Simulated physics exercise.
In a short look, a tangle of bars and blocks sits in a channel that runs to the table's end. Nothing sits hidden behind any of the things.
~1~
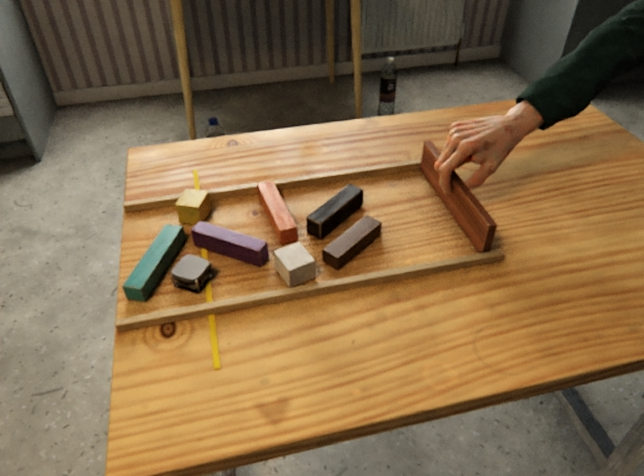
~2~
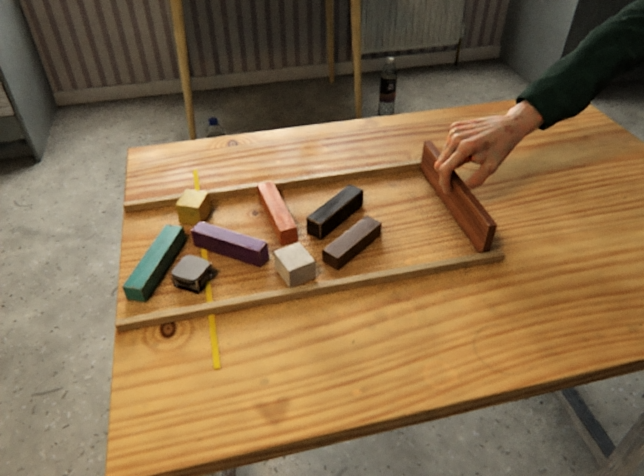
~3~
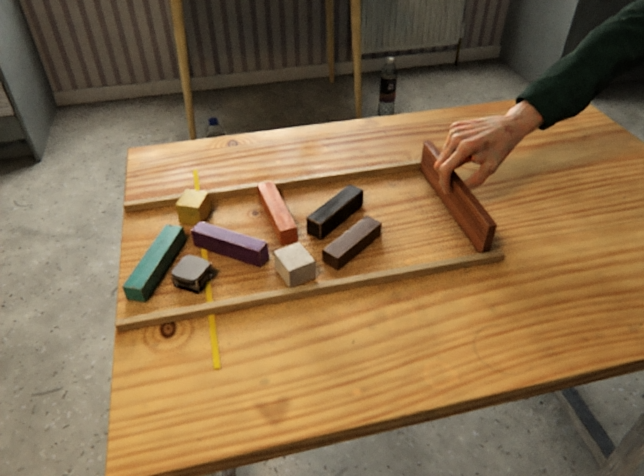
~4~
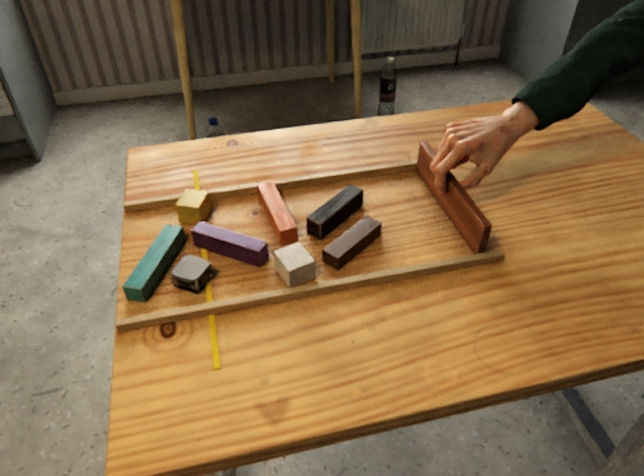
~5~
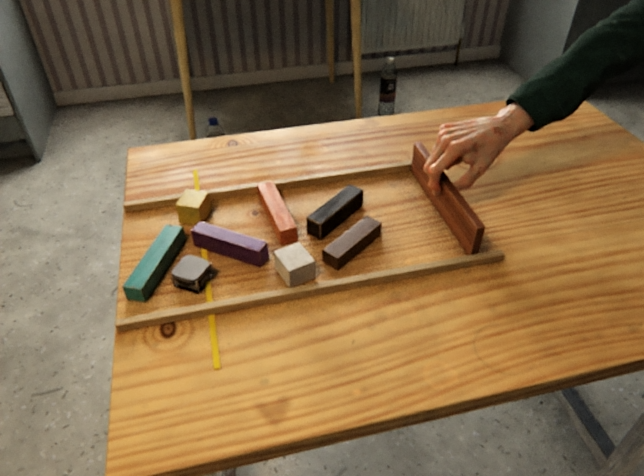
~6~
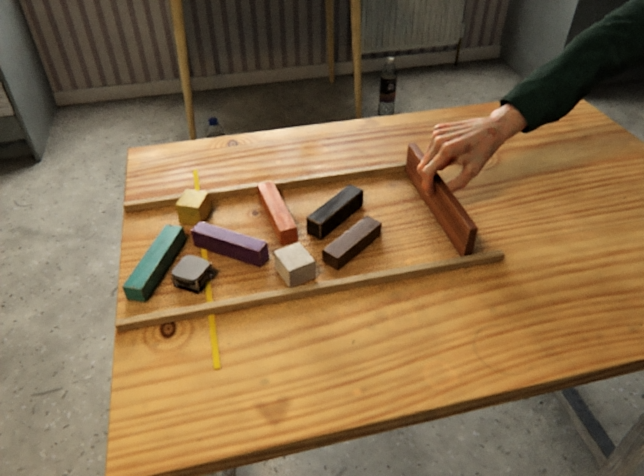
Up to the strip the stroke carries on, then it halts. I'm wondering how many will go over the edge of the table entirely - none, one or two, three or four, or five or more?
I expect only one or a pair of them will drop off.
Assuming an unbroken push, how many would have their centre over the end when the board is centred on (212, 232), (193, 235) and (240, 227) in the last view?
The counts: 1, 1 and 0.
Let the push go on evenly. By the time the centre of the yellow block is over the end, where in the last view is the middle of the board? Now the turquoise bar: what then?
Around (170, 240) first and around (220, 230) second.
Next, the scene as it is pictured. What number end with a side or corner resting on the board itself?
It touches 2.
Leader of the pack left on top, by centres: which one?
It's the grey case.
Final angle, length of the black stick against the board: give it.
Some 20 degrees.
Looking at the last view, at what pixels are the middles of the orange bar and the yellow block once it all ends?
In the last view, the middles sit near (169, 224) and near (154, 211).
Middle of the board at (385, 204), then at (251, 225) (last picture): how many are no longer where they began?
By the first moment it's 0, by the second it's 7.
A little later, none off yet; turquoise bar at rest near (156, 261); grey case at rest near (192, 274); yellow block at rest near (194, 207).
When it is over, the number that fall off is one or two; down, turquoise bar.
